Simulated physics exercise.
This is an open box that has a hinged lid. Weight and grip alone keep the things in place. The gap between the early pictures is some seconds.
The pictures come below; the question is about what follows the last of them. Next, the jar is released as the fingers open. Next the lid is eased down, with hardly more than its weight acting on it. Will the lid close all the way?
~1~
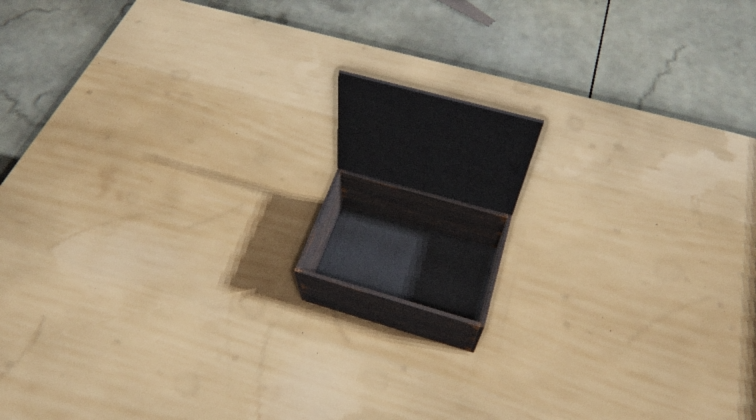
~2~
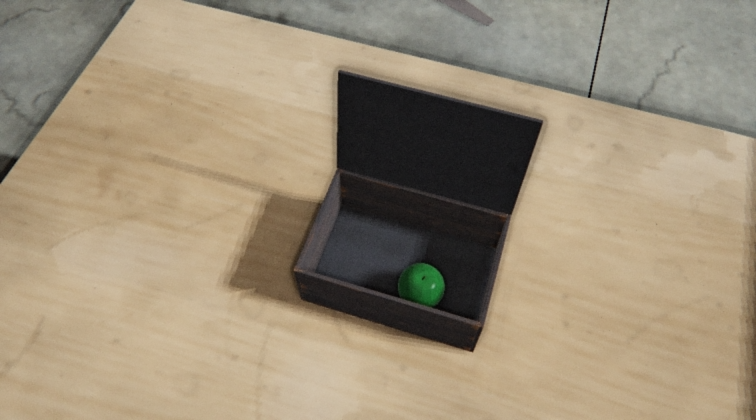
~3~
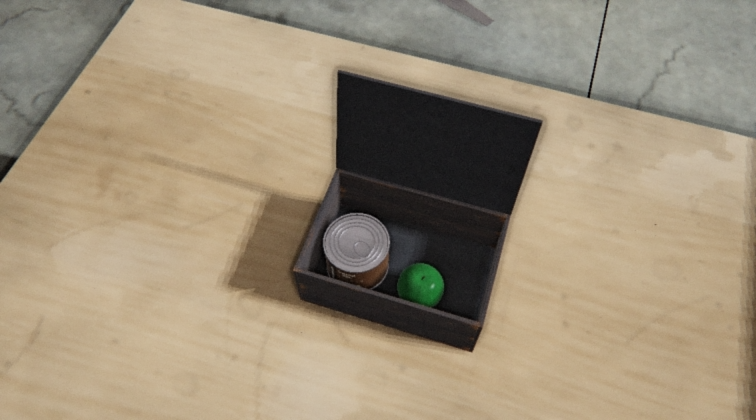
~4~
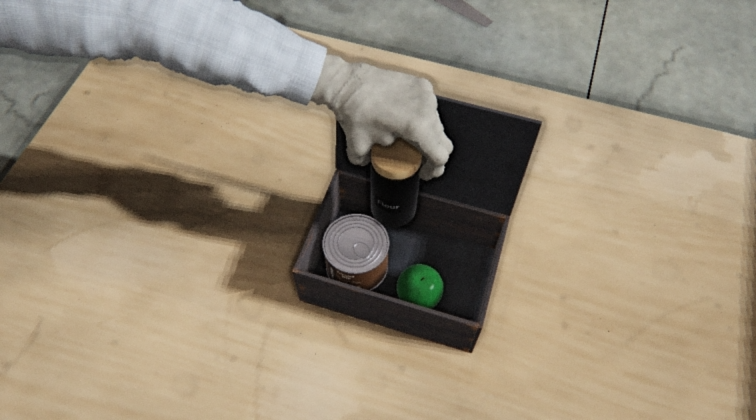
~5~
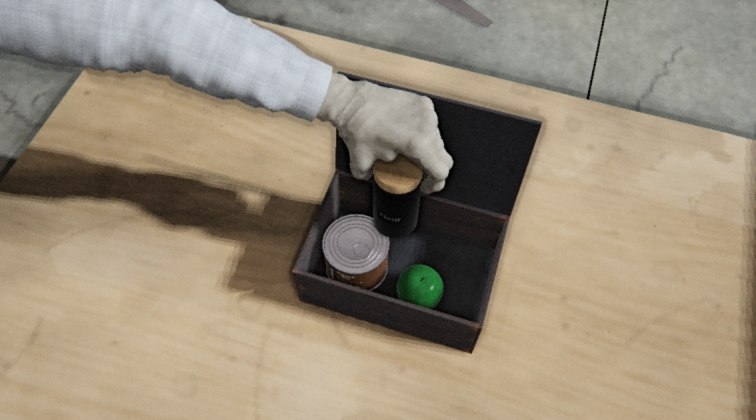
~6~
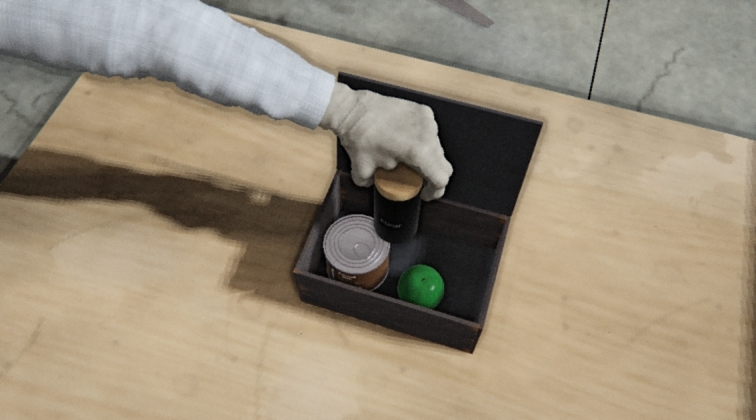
Yes.
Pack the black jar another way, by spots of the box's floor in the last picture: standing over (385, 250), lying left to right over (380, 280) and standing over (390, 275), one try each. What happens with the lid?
So, one: It drops fully; two: It remains raised; three: It drops fully.
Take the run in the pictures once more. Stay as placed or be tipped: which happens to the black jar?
Well, it ends up skewed.
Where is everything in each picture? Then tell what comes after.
In the first frame, the last thing is not in view yet.
In the second frame, the last thing is not in view yet; green apple (421, 287).
In the third frame, the last thing is not in view yet; green apple (421, 287).
In the fourth frame, on its way; black jar (395, 182); green apple (420, 288).
In the fifth frame, on its way; black jar (397, 195); green apple (420, 288).
In the sixth frame, in place under the hand; black jar (397, 201); green apple (421, 289).
Then, 0.90 s past the last view, lid starting down; black jar on its side near (441, 263); green apple displaced a little.
Then, 1.80 s past the last view, lid 45° above the rim; black jar on its side near (442, 260); green apple displaced a little.
Finally, lid shut; down or leaning hard in the box, black jar; the other 2 still in place. Final places as the last picture's camera would see them, black jar near (443, 258).
